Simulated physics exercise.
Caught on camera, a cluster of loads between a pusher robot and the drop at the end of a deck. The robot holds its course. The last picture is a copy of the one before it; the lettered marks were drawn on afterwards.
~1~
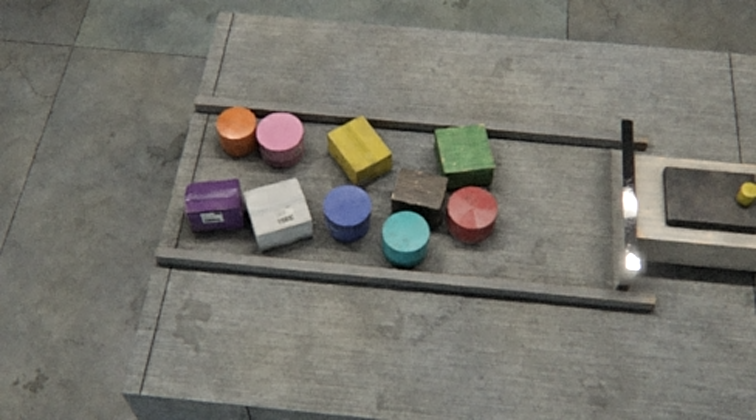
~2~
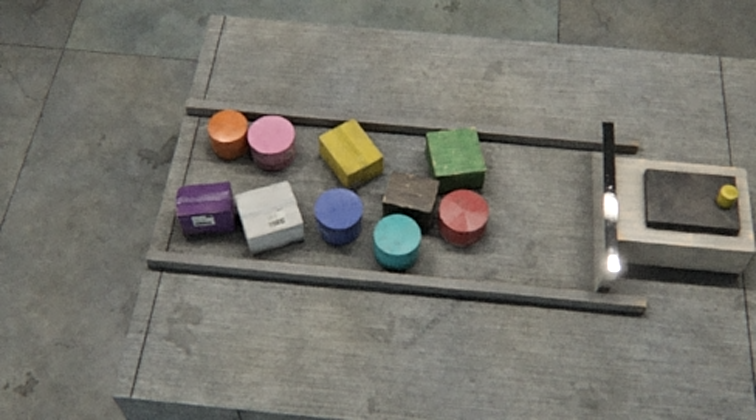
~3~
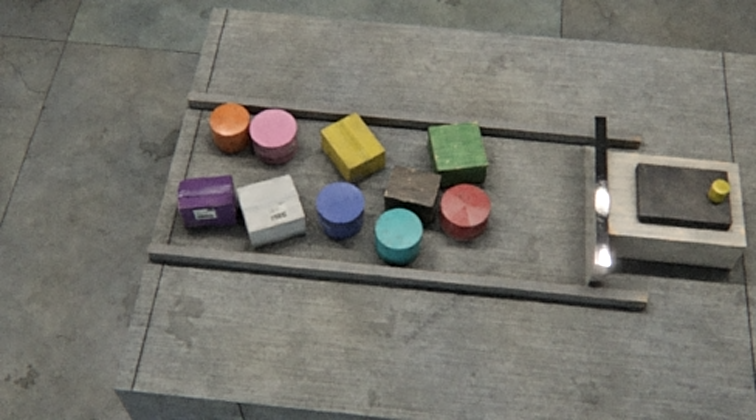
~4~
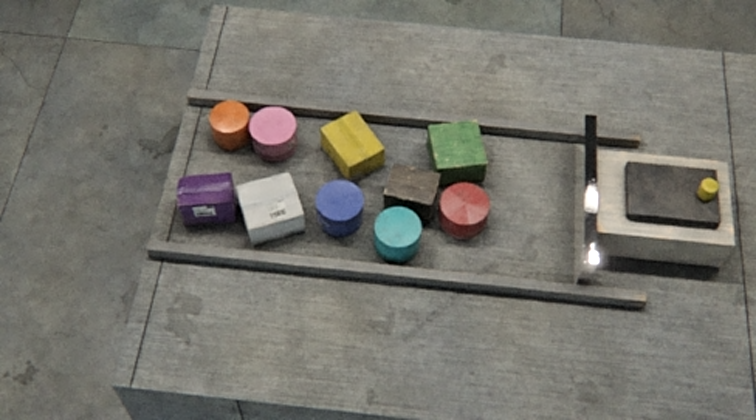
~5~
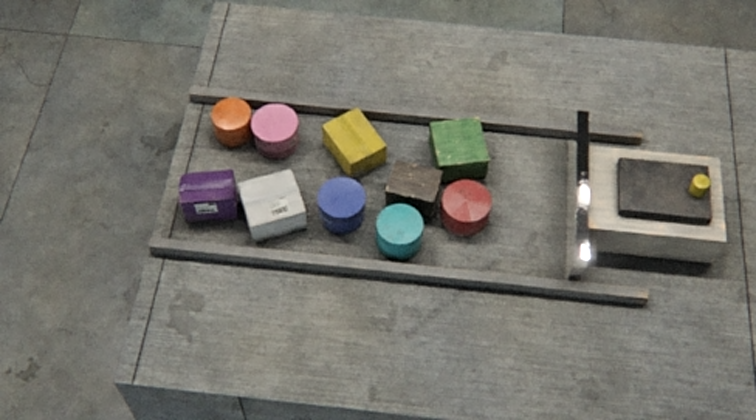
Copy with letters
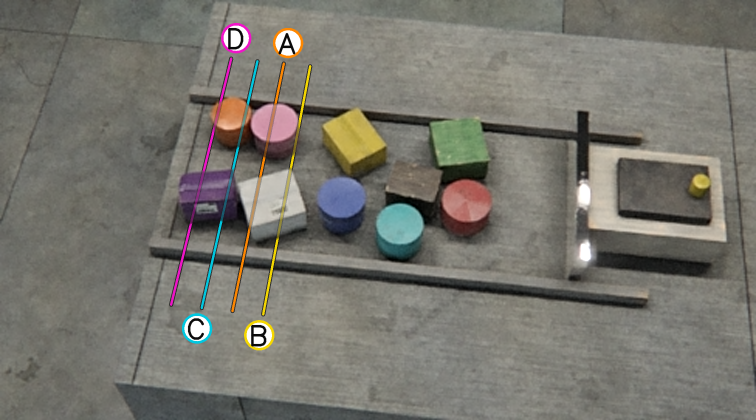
A pusher robot with a dark front bar slid slowly left a short way between two rails on a gray deck, while the colorful blocks and round canisters ahead of it stayed still, untouched.
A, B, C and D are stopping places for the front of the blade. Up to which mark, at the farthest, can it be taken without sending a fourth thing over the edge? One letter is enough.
Stop at B.
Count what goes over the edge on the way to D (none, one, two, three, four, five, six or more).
By then, six or more.
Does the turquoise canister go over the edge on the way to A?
No.
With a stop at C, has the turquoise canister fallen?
No.
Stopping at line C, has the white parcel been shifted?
Yes.
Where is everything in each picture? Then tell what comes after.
The first picture shows black crate (420, 197); blue pail (348, 214); purple parcel (215, 205).
The second picture shows robot (685, 199); turquoise canister (397, 243).
The third picture shows robot (677, 194); pink pail (275, 137).
The fourth picture shows robot (665, 192); white parcel (271, 209).
The fifth picture shows robot (657, 188); red canister (466, 208); black crate (414, 190); blue pail (342, 206).
On the marked copy, A at (260, 178); B at (289, 181); C at (232, 175); D at (204, 172).
With B. Early on, robot (549, 178); green crate (444, 148); red canister (440, 207).
Further on, robot (442, 167); orange canister (205, 124); purple parcel (189, 193).
At the end, robot (363, 159); purple parcel over the edge; orange canister over the edge; two fallen.
As for the rest, A drops five; C drops seven; D drops seven.
